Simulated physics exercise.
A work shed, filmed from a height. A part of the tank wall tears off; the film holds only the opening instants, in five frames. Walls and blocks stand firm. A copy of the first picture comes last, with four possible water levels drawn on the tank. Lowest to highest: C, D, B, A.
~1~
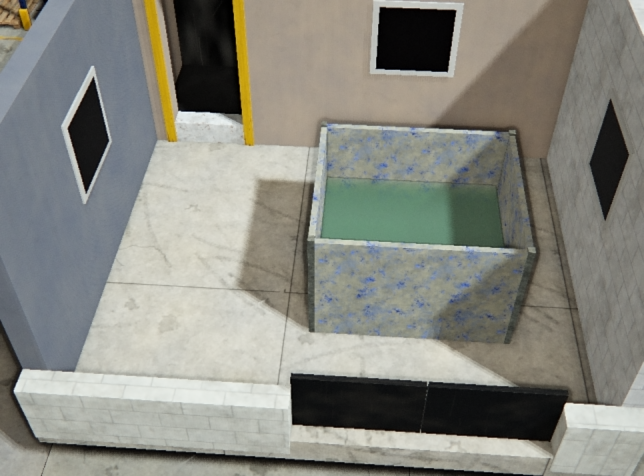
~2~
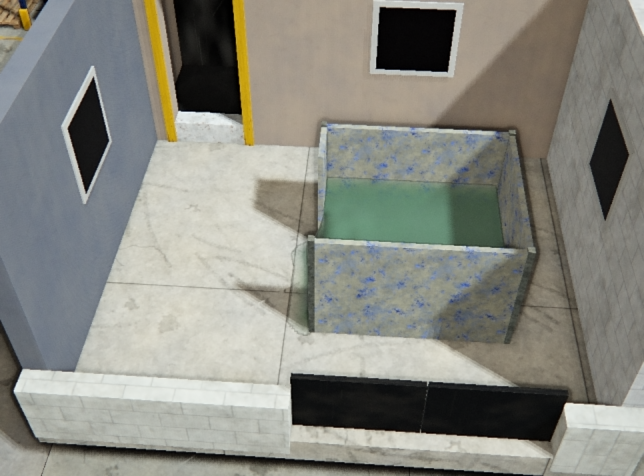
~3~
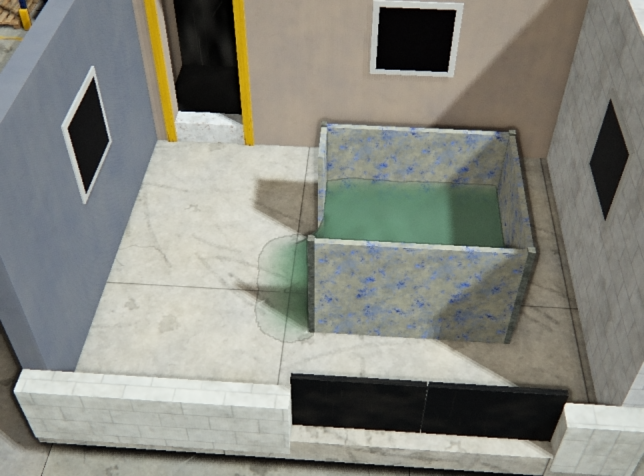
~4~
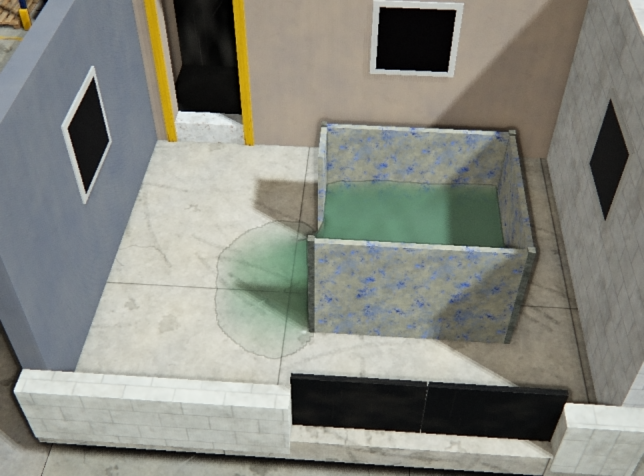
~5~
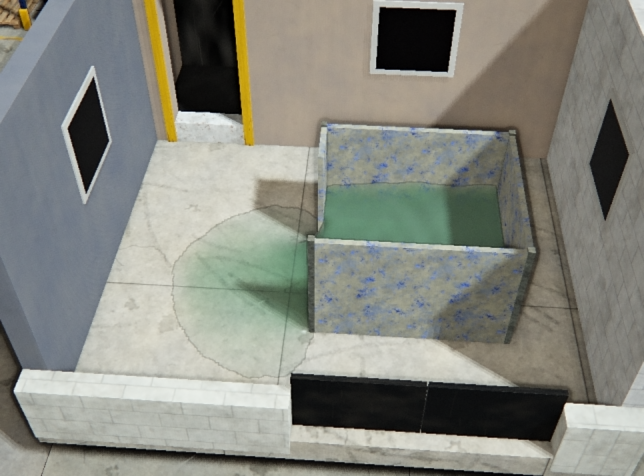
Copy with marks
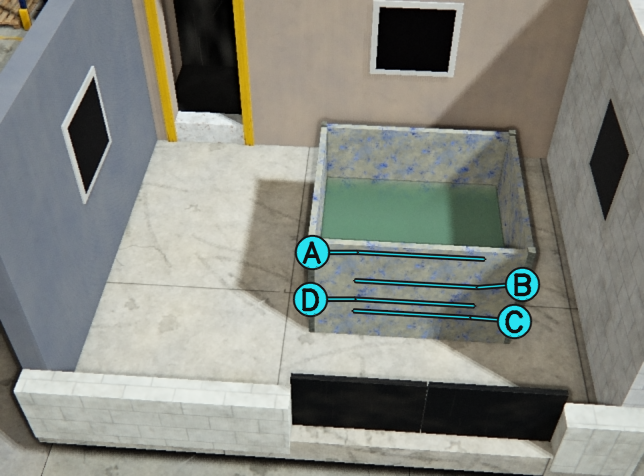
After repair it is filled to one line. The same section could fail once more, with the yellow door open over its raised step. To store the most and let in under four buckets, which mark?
Use level B.
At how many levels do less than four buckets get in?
Three.
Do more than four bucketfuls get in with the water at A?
Yes, that goes wrong.
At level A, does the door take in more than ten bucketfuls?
Yes, it does.
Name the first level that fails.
A it is.
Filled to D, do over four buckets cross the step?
No, that is safe.
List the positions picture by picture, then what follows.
Water in the tank at rest, its middle at (413, 233); foot of the yellow doorway at (211, 142); shut gate at (426, 391).
Water covers 2 % of the ground and shows as far out as (300, 327).
Water covers 5 % of the ground and shows as far out as (279, 243).
Water covers 9 % of the ground and shows as far out as (229, 255).
Water covers 16 % of the ground and shows as far out as (185, 261).
On the marked copy, A at (420, 255); B at (416, 284); C at (412, 314); D at (413, 302); from the bottom up C, D, B, A.
Choosing A, some 15 bucketfuls get in.
Choosing B, a bucket or two gets in.
Choosing C, nothing gets over.
Choosing D, nothing gets over.
